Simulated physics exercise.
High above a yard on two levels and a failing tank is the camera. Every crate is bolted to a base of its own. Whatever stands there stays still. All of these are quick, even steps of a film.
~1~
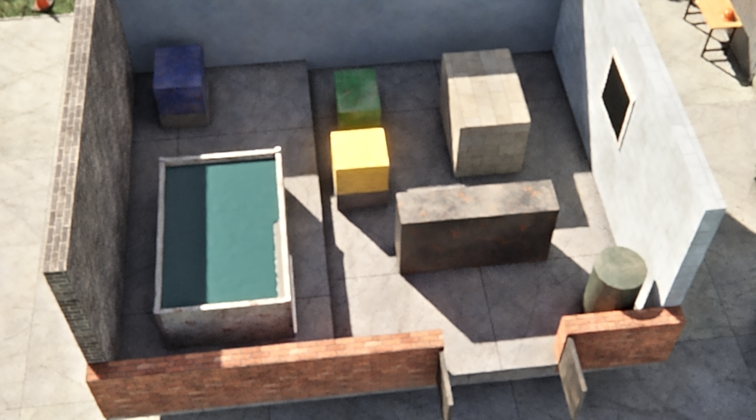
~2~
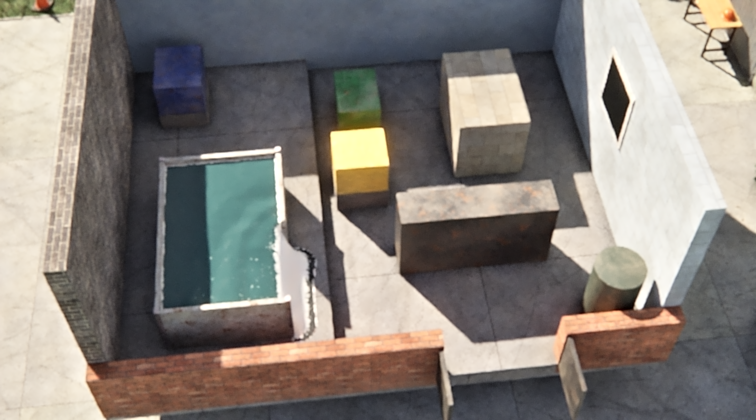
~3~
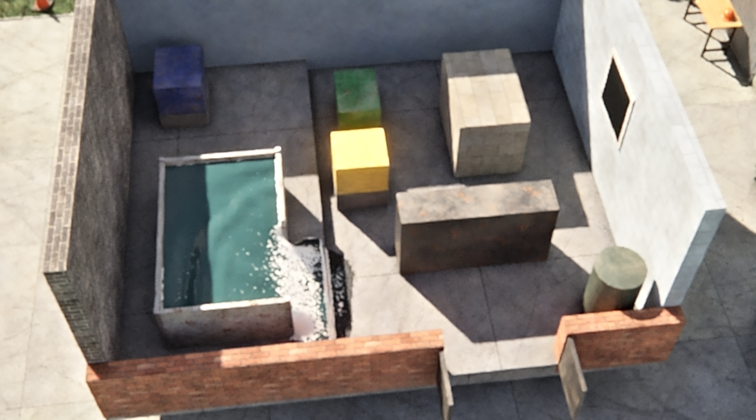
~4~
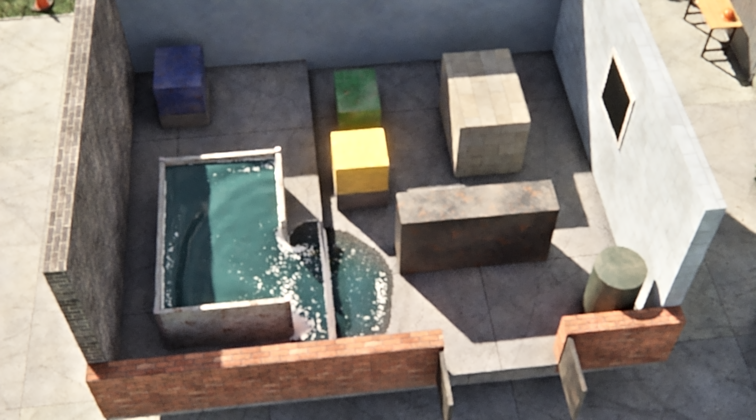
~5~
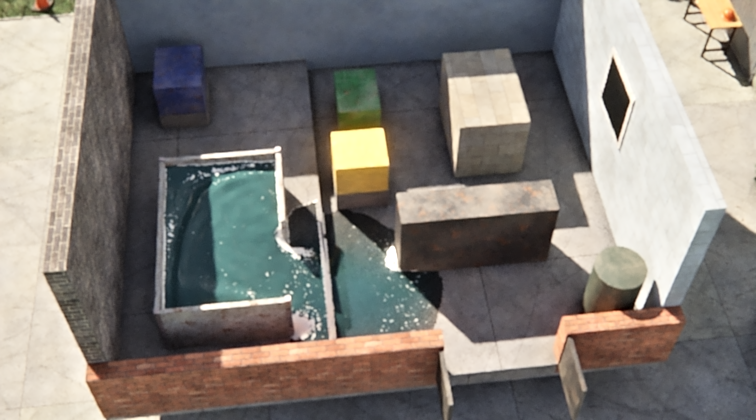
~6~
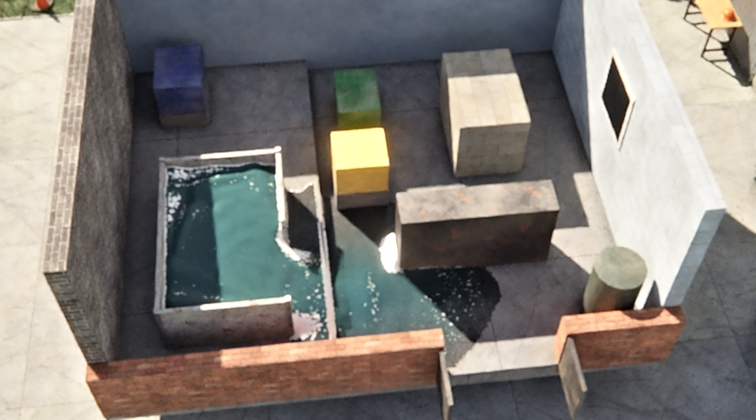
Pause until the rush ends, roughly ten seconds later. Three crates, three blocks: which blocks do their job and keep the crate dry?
Result: The blue crate is missed, the green crate is caught, the yellow crate is missed.
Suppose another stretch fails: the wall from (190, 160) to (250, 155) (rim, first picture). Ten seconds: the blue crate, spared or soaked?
Per crate - blue crate: Flooded.
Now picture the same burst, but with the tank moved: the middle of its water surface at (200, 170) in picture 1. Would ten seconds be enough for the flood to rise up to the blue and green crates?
The blue crate is untouched and the green crate is flooded.
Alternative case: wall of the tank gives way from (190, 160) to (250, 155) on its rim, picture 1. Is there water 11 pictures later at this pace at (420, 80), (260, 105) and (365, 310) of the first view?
Taking them in turn, I get sodden, then sodden, then left untouched.
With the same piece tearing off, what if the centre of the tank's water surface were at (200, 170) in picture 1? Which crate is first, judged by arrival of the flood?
Answer: The one in yellow, before any other.
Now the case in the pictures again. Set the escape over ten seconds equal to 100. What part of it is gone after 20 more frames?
Around 30 per cent.
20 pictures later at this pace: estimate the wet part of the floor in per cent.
That works out to some 60 in a hundred.
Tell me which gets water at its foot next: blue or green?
Answer: The green crate.
A moment on, water covers 30 % of the floor; the blue crate not reached, the green crate not reached, the yellow crate water round its plinth.
Next, water covers 40 % of the floor; the blue crate not reached, the green crate water round its plinth, the yellow crate water round its plinth.
Then, water covers 60 % of the floor; the blue crate not reached, the green crate water round its plinth, the yellow crate water round its plinth.
Later, water covers 65 % of the floor; the blue crate not reached, the green crate water round its plinth, the yellow crate water round its plinth.
In the end, water covers 70 % of the floor; the blue crate stayed above the water, the green crate was topped, the yellow crate stayed above the water.
